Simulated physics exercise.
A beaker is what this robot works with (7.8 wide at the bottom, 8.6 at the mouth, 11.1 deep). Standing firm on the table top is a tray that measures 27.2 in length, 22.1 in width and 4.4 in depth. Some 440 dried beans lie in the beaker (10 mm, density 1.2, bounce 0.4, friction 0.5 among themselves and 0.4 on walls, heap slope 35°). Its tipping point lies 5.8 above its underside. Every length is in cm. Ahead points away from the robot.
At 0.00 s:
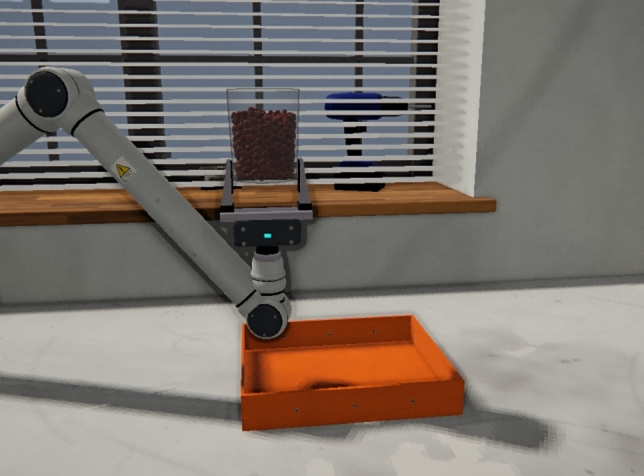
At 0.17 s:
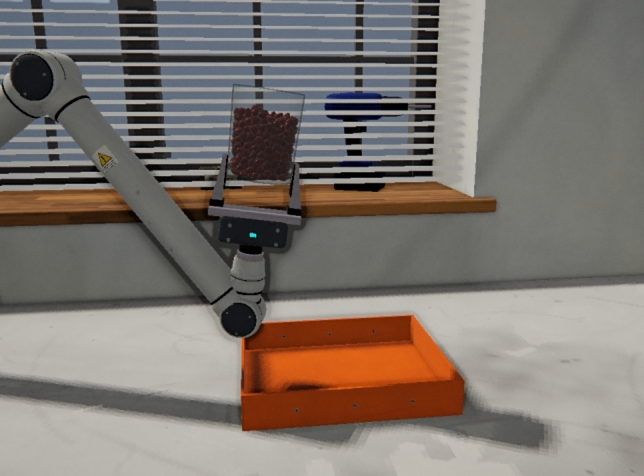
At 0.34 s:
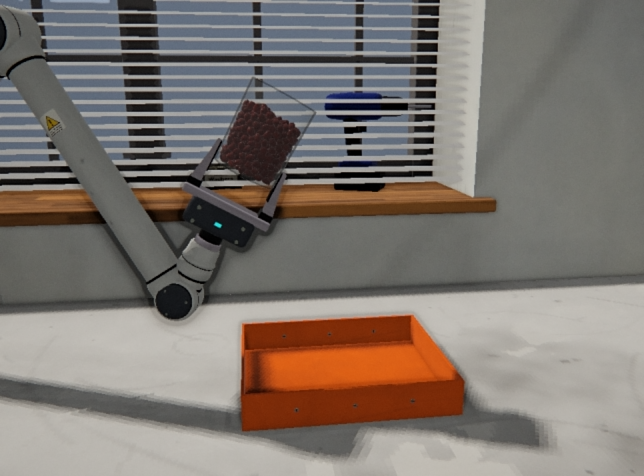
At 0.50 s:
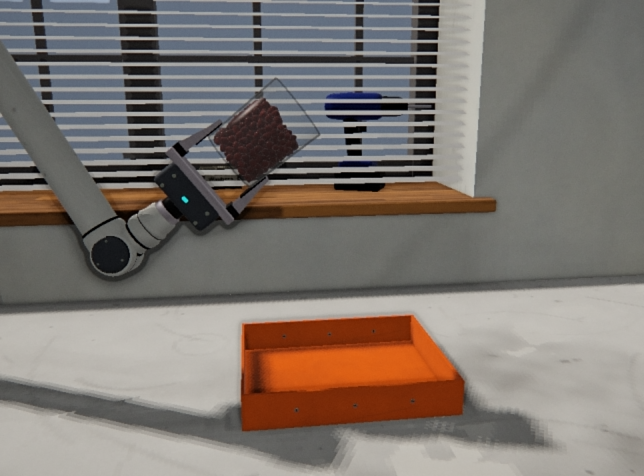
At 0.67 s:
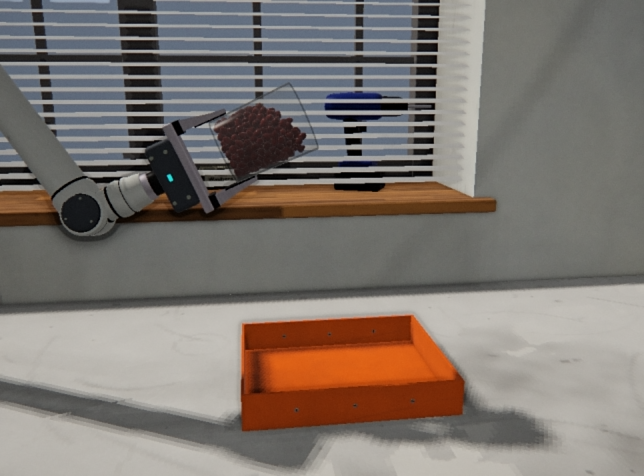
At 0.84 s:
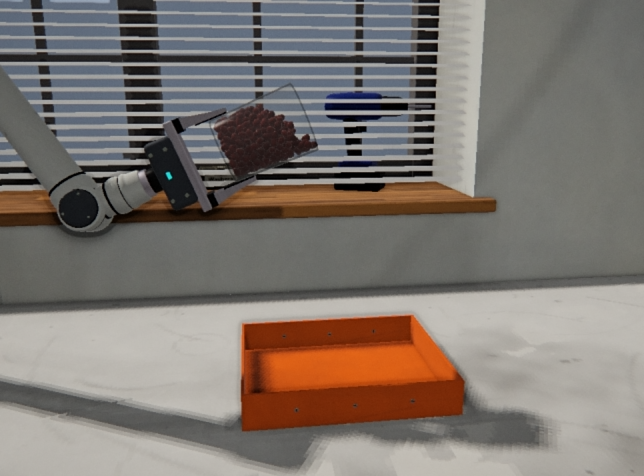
A pale grey robot arm grips a clear, open container of dark reddish-brown beans, seen from a fixed side view in front of a window with horizontal blinds. An orange tray sits on the pale tabletop below, and a blue-topped object stands on the wooden sill behind. The arm's wrist swings left and upward, tilting the container steeply rightward as the beans shift toward its rim, then barely moves.
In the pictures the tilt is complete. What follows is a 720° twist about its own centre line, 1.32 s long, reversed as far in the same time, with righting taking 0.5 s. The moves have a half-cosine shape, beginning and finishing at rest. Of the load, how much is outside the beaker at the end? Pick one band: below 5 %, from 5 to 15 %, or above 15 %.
The share falls from 5 to 15 %.
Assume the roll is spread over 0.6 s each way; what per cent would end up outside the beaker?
It would come to around 5 percent.
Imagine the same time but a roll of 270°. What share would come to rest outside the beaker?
Then about 10 per cent.
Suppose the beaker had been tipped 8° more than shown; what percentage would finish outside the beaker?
It would come to roughly 30 percent.
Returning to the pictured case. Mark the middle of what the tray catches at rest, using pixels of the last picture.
I'd place it near (368, 362) in the last picture.
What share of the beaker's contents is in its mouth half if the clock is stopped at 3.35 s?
About 35 percent is in the half nearer the mouth.
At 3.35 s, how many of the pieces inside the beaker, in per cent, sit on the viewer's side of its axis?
60 in a hundred, more or less.
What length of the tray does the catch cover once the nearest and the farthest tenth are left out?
About 14 cm.
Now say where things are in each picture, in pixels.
The first picture shows beaker middle at (264, 136), upright; upper third of the load around (264, 124), from x 235 to 295, top at y 110; 438 in the beaker.
The second picture shows beaker middle at (264, 136), tipped 8°; upper third of the load around (262, 124), from x 235 to 295, top at y 110.
The third picture shows beaker middle at (263, 136), tipped 29°; upper third of the load around (262, 125), from x 225 to 295, top at y 105.
The fourth picture shows beaker middle at (263, 135), tipped 52°; upper third of the load around (260, 123), from x 215 to 295, top at y 100.
The fifth picture shows beaker middle at (262, 135), tipped 67°; upper third of the load around (256, 124), from x 215 to 300, top at y 105.
The sixth picture shows beaker middle at (262, 135), tipped 68°; upper third of the load around (254, 125), from x 215 to 315, top at y 110; 438 in the beaker.
After 2.10 s, tipped 68°, highest piece 38 above the table; 422 in the beaker, 15 in the tray, 1 in flight or on a rim.
After 3.35 s, tipped 68°, highest piece 38 above the table; 406 in the beaker, 28 in the tray, 4 in flight or on a rim.
After 4.18 s, upright, highest piece 40 above the table; 402 in the beaker, 36 in the tray.
After 4.88 s, upright, highest piece 40 above the table; 402 in the beaker, 36 in the tray.
At rest, 402 in the beaker, 36 in the tray. That is 8 % outside the beaker.
